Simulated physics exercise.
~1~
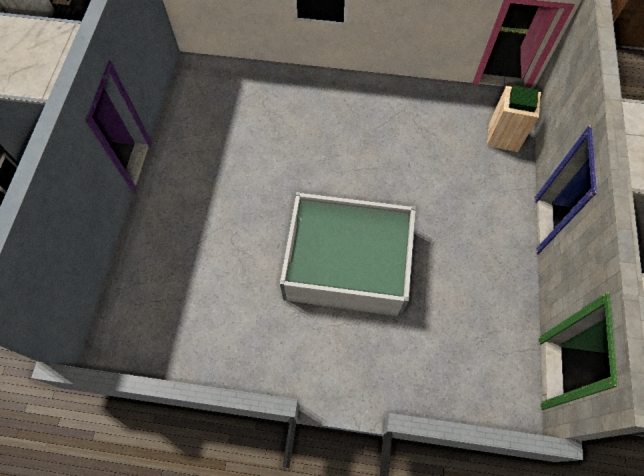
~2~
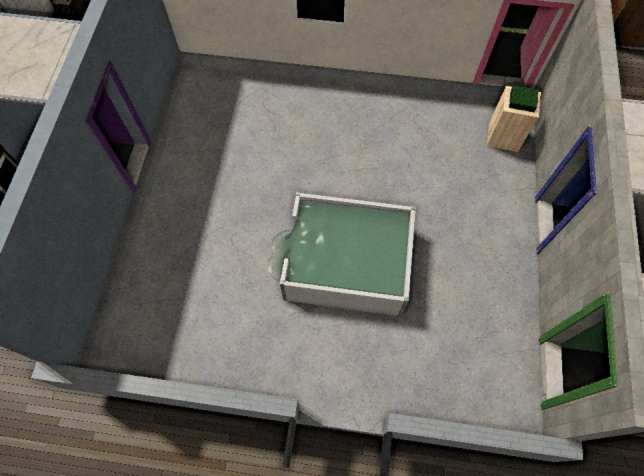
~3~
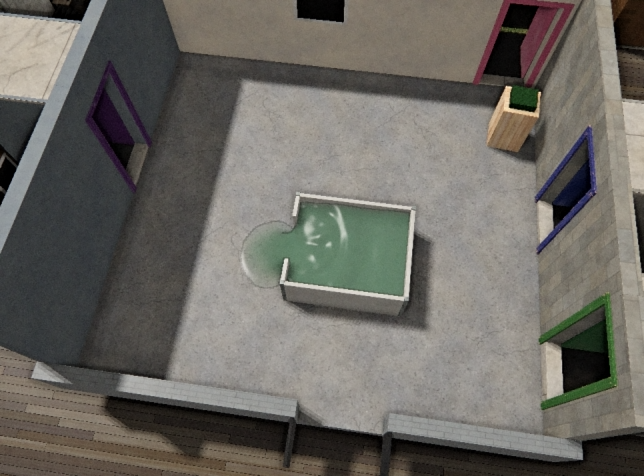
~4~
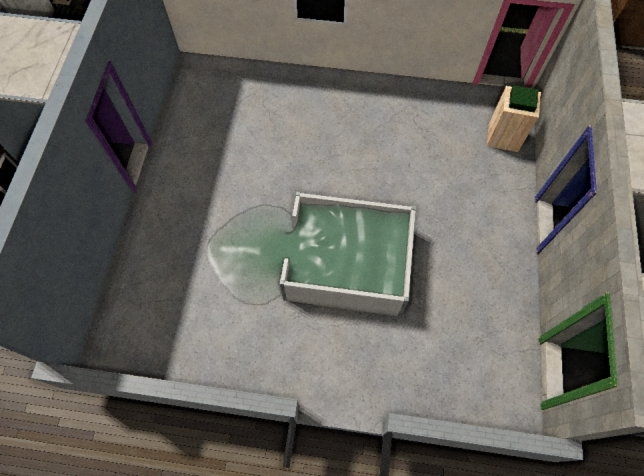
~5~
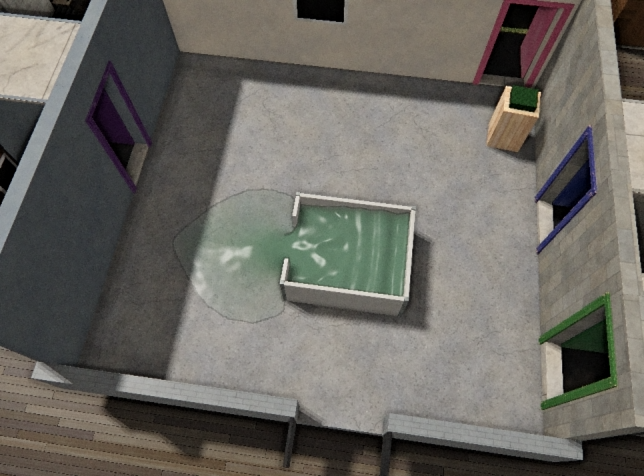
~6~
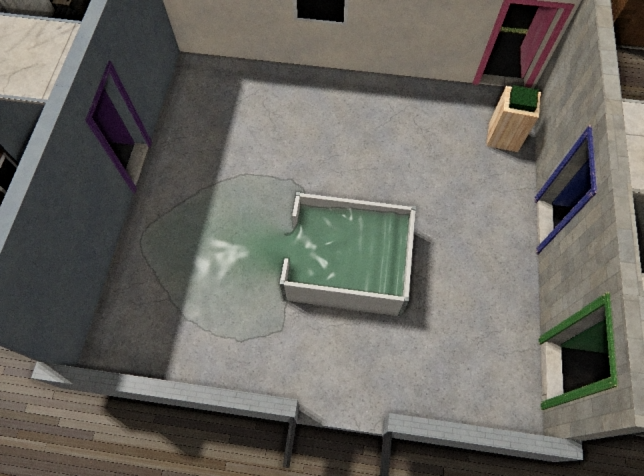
Green water pours through a gap in the tank's left side and spreads across the grey floor.
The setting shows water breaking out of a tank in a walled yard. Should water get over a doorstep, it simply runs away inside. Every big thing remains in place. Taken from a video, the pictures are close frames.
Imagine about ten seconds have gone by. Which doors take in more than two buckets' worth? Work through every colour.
In the end the green door gets two buckets or less inside; the purple door gets more than two buckets inside; the pink door gets two buckets or less inside; the blue door gets two buckets or less inside.
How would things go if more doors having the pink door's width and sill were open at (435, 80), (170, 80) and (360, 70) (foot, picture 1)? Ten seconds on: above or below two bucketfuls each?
Falls short; exceeds the limit; falls short.
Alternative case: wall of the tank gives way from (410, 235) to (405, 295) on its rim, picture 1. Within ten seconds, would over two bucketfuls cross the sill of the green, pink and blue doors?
One by one: The green door is over, the pink door goes over, the blue door lets more in.
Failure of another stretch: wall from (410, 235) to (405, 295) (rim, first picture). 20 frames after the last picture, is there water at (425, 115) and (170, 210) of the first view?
Soaked, Still dry.
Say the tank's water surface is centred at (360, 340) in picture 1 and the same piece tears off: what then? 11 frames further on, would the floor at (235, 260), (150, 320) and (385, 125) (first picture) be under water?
One after the other: Reached, reached, untouched.
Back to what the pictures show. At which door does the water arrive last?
Answer - the one in blue.
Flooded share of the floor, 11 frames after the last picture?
Near 30 in a hundred.
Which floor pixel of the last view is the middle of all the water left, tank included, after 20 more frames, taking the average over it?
About (240, 242) in the last view.
A moment on, water covers 25 % of the floor; the green door not reached, the purple door wet at the sill, nothing in, the pink door not reached, the blue door not reached.
Next, water covers 30 % of the floor; the green door not reached, the purple door over two buckets in, the pink door not reached, the blue door not reached.
Then, water covers 30 % of the floor; the green door not reached, the purple door over two buckets in, the pink door not reached, the blue door not reached.
Later, water covers 60 % of the floor; the green door not reached, the purple door over two buckets in, the pink door not reached, the blue door not reached.
In the end, water covers 90 % of the floor; the green door wet at the sill, nothing in, the purple door over two buckets in, the pink door wet at the sill, nothing in, the blue door wet at the sill, nothing in.
